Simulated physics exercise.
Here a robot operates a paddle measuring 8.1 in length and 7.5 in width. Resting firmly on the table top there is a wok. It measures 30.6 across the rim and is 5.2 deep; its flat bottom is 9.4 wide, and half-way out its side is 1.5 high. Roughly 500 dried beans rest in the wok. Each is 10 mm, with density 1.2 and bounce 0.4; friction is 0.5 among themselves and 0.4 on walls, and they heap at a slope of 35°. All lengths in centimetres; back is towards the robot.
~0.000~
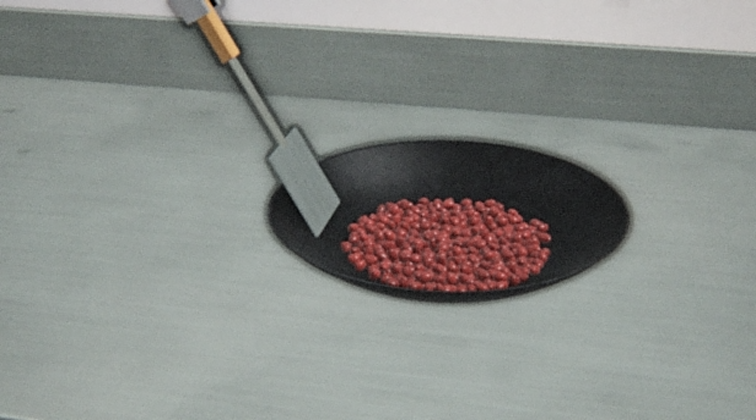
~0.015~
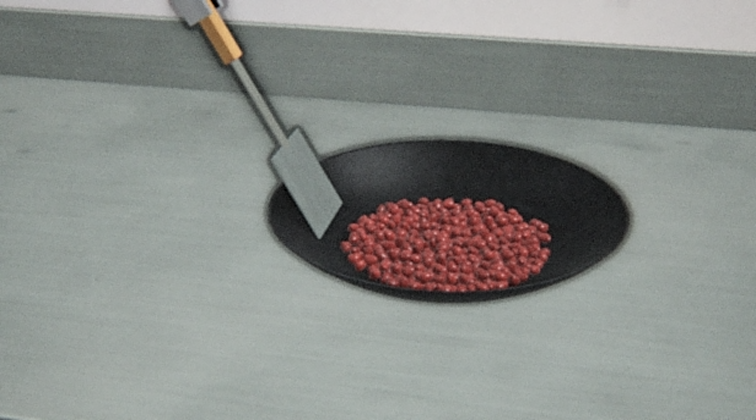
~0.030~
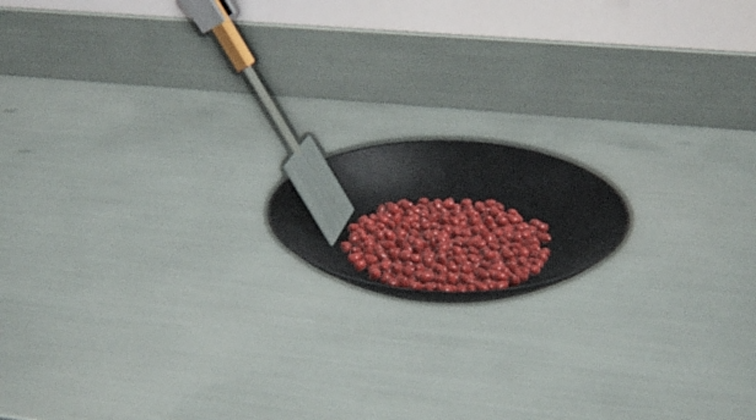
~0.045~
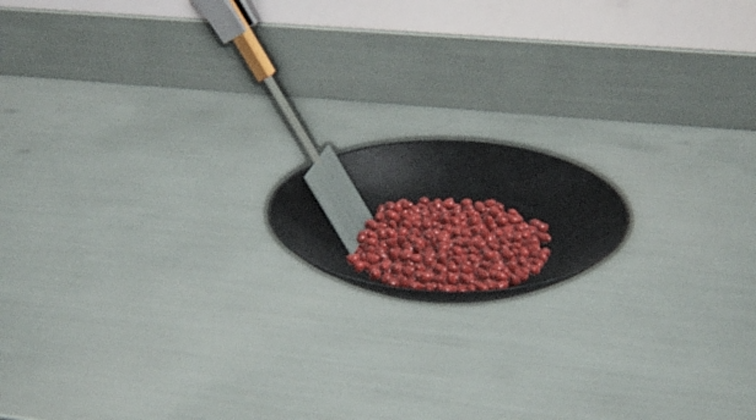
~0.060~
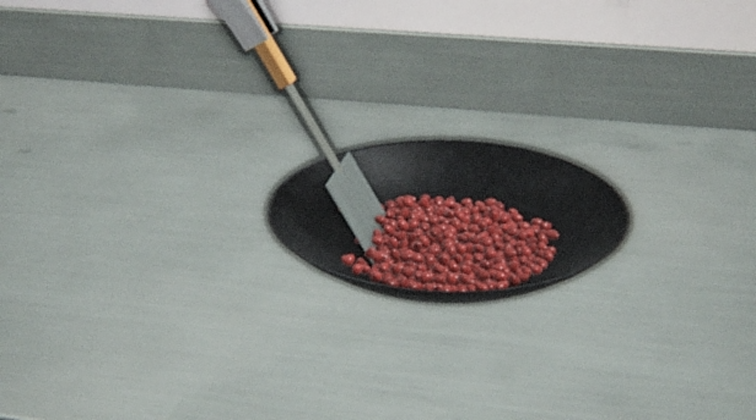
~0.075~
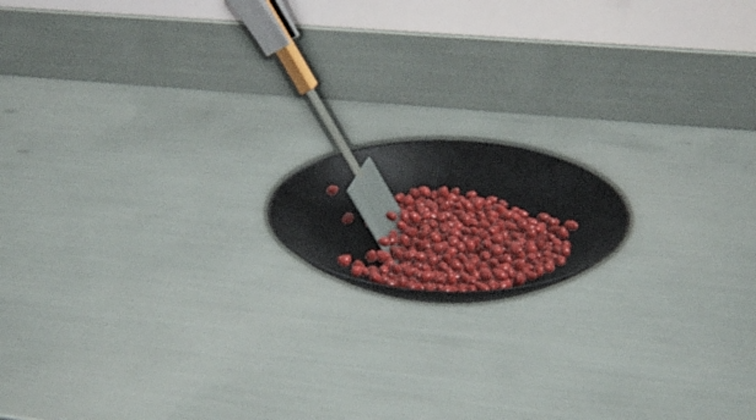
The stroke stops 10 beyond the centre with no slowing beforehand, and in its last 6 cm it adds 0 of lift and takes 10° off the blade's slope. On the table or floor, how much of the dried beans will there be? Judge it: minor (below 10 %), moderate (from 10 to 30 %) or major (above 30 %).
My judgement: Major.
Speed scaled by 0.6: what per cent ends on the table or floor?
25 %.
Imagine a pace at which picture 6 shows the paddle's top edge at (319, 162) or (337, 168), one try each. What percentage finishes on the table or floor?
Estimates: About 15 %, about 25 %.
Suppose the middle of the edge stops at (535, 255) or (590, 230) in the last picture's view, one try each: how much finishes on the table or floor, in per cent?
The two tries give near 20 and near 45 in a hundred.
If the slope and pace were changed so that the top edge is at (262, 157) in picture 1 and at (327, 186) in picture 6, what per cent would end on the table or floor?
Near 30 in a hundred.
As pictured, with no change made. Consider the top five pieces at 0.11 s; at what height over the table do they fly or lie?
I'd say close to 7 cm on average.
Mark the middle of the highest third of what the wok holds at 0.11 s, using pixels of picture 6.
It is centred near (496, 232).
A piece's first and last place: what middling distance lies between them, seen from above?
It comes out at about 10 cm.
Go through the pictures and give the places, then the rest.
The first frame shows the paddle top edge at (282, 142), sloping 60°; upper third of the load around (446, 237), from x 345 to 545, top at y 200; 498 in the wok.
The second frame shows the paddle top edge at (285, 144), sloping 60°; upper third of the load around (446, 237), from x 345 to 545, top at y 200.
The third frame shows the paddle top edge at (297, 151), sloping 60°; upper third of the load around (446, 237), from x 345 to 545, top at y 200.
The fourth frame shows the paddle top edge at (317, 160), sloping 60°; upper third of the load around (444, 237), from x 355 to 545, top at y 200.
The fifth frame shows the paddle top edge at (338, 168), sloping 60°; upper third of the load around (448, 235), from x 345 to 550, top at y 200.
The sixth frame shows the paddle top edge at (359, 173), sloping 60°; upper third of the load around (461, 231), from x 330 to 570, top at y 190; 498 in the wok.
After 0.11 s, sloping 60°, highest piece 8 above the table; 498 in the wok.
After 0.15 s, sloping 58°, highest piece 10 above the table; 497 in the wok, 1 on the blade or in flight.
After 0.37 s, sloping 50°, highest piece 6 above the table; 300 in the wok, 171 on the table or floor, 27 on the blade or in flight.
After 1.42 s, sloping 50°, highest piece 5 above the table; 300 in the wok, 198 on the table or floor.
In the end, 300 in the wok, 198 on the table or floor. That is 40 % on the table or floor.
